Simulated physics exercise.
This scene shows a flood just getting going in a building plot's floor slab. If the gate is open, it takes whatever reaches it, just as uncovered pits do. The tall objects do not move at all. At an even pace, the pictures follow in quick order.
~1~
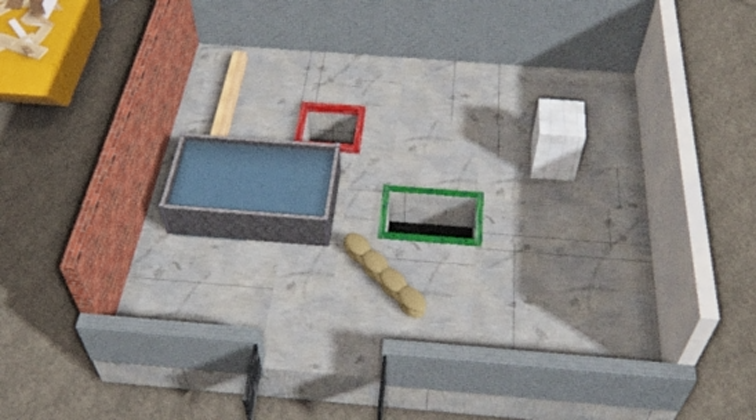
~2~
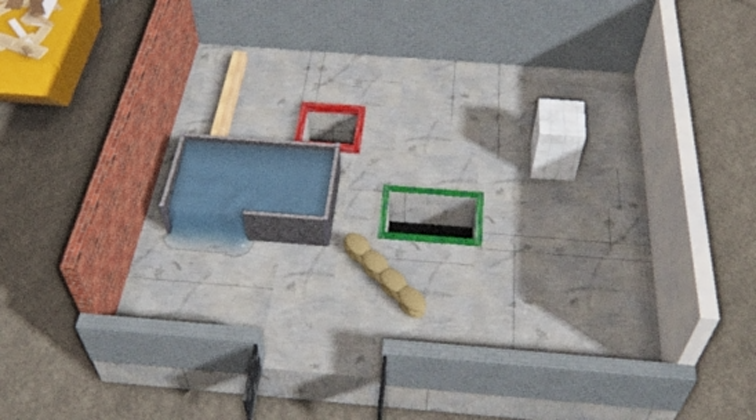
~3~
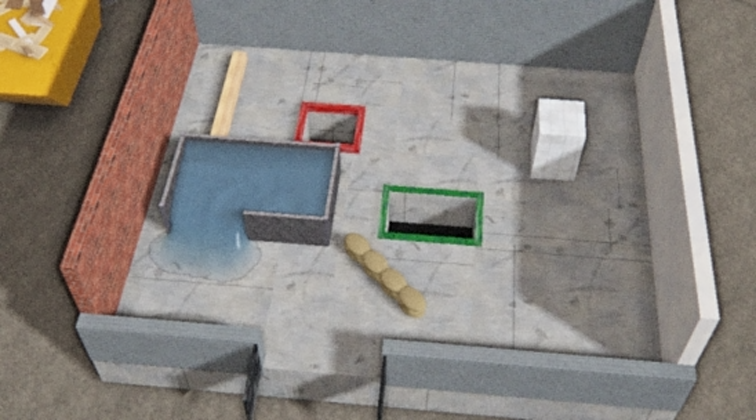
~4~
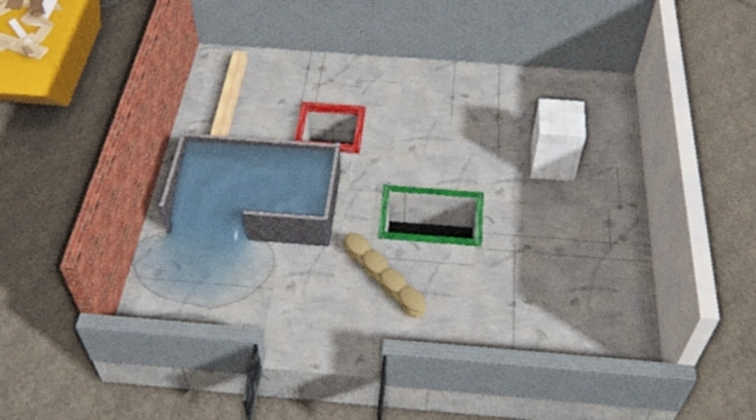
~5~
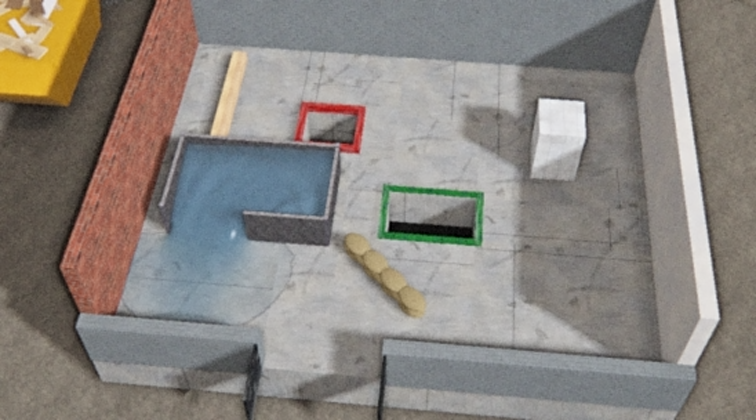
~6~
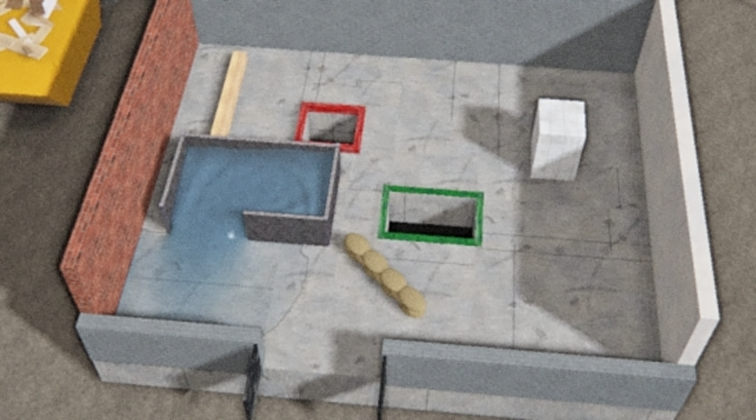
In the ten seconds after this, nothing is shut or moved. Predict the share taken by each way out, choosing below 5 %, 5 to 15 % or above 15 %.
My prediction: The gate swallows beyond fifteen per cent, the green pit swallows below five per cent, the red pit swallows below five per cent.
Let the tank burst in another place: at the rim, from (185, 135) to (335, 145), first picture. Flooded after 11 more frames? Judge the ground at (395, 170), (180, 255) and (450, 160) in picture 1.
Going point by point: Waterlogged, left unwetted, waterlogged.
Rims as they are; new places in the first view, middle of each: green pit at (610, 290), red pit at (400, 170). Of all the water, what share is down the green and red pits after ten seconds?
Green 8 %; red 0 %.
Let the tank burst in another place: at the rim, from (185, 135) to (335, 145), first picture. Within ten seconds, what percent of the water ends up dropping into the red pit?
About 20 percent ends up in the red pit, by my reckoning.
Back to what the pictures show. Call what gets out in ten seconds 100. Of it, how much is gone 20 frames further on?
I get 25 percent.
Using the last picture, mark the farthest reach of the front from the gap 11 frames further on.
By then the tip should be at about (413, 366).
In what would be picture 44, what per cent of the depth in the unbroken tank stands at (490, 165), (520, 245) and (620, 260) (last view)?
About 0 per cent, then 0 per cent, then 8 per cent.
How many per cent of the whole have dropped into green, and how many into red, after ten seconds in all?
In the order asked: 0 percent and 0 percent.
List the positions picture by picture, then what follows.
In the first picture, still water in the open tank at (252, 178).
In the second picture, water pours out at (208, 225) and has run to (247, 248).
In the third picture, water pours out at (208, 227) and has run to (237, 275).
In the fourth picture, the front is at (220, 302), out from the gap at (208, 228).
In the fifth picture, water pours out at (208, 228) and has run to a hidden place.
In the sixth picture, water pours out at (208, 228) and has run to a hidden place.
A moment on, water covers 10 % of the floor; the gate 0 %, the green pit 0 %, the red pit 0 %.
Next, water covers 15 % of the floor; the gate 2 %, the green pit 0 %, the red pit 0 %.
Then, water covers 25 % of the floor; the gate 5 %, the green pit 0 %, the red pit 0 %.
Later, water covers 45 % of the floor; the gate 11 %, the green pit 0 %, the red pit 0 %.
In the end, water covers 70 % of the floor; the gate 20 %, the green pit 0 %, the red pit 0 %.
